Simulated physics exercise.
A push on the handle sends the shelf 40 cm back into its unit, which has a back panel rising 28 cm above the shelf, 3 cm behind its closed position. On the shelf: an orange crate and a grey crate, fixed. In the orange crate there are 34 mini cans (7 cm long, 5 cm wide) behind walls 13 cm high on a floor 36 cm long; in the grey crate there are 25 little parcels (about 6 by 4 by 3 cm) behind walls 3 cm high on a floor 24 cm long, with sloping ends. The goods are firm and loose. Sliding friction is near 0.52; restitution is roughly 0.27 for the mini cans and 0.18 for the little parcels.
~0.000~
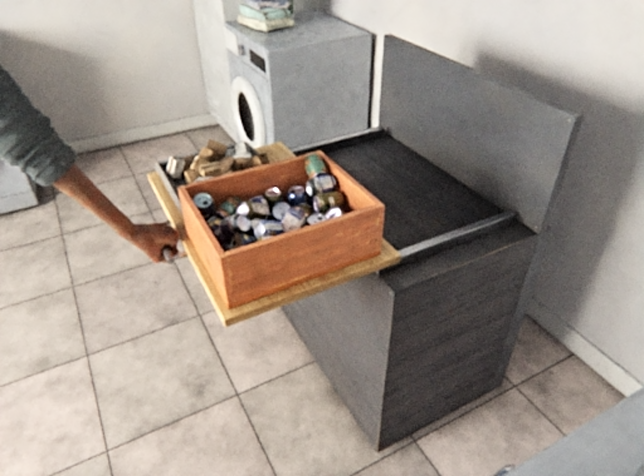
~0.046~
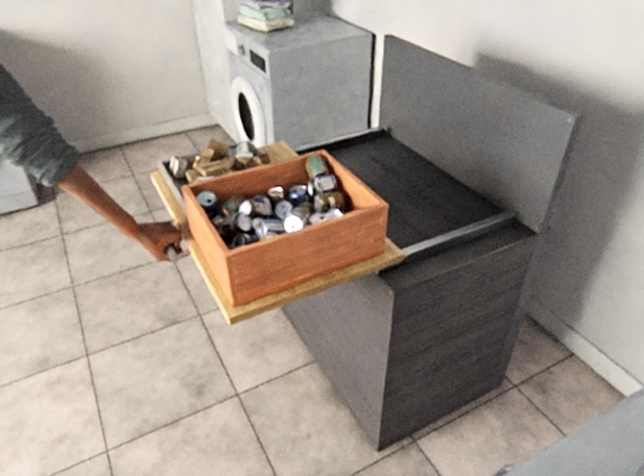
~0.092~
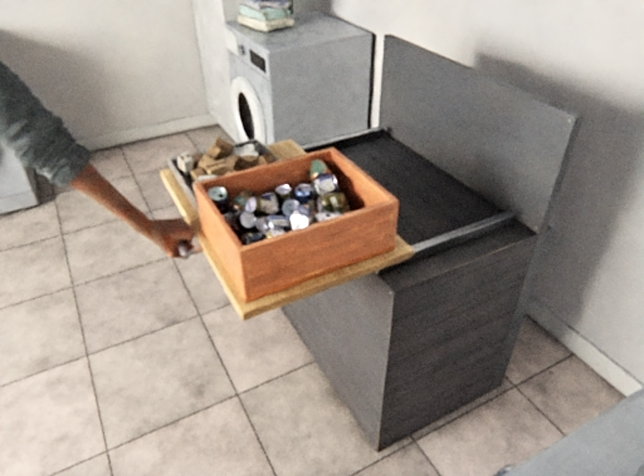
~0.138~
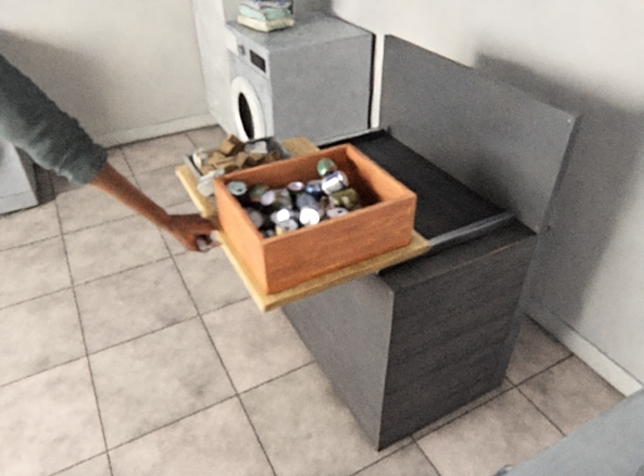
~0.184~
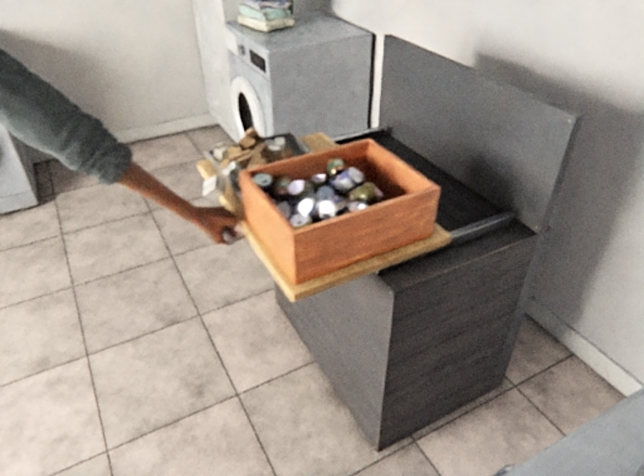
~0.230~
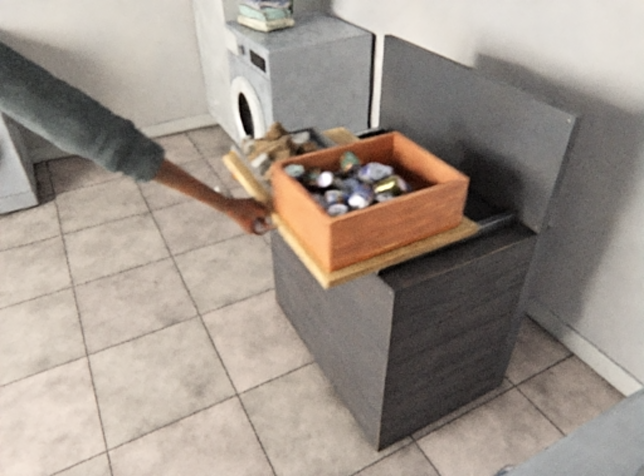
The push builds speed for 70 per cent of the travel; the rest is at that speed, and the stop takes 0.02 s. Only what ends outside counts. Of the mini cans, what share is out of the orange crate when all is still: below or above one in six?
Out of the orange crate go fewer than one in six of the mini cans.
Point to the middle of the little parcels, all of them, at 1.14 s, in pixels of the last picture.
Near (364, 147).
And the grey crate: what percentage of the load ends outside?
Lost: Grey crate 30 per cent.
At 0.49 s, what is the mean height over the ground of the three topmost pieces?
Roughly 100 cm.
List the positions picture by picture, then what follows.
In the first frame (places track the rim corner closest to us here, unless another is named), orange crate (225, 254); grey crate (by its farthest rim corner) (246, 142); 0 cm pushed; all still inside.
Orange crate (230, 253); grey crate (249, 141); 1 cm pushed, in the second frame.
Orange crate (244, 248); grey crate (257, 139); 4 cm pushed, in the third frame.
Orange crate (267, 241); grey crate (271, 136); 9 cm pushed, in the fourth frame.
Orange crate (297, 231); grey crate (290, 131); 16 cm pushed; 1 out, the lowest parcel at (215, 188), in the fifth frame.
Orange crate (334, 220); grey crate (314, 126); 25 cm pushed; 1 out, the lowest parcel at (220, 198), in the sixth frame.
After 0.29 s, end of travel.
After 0.37 s, the orange crate has all 34 and the grey crate is down by 1 of 25.
After 0.49 s, the orange crate has all 34 and the grey crate is down by 4 of 25.
After 0.71 s, the orange crate is down by 1 of 34 and the grey crate is down by 7 of 25.
Outcome (at 1.14 s), the orange crate is down by 1 of 34 and the grey crate is down by 7 of 25. Asked share, 1 of 34, 3 per cent.
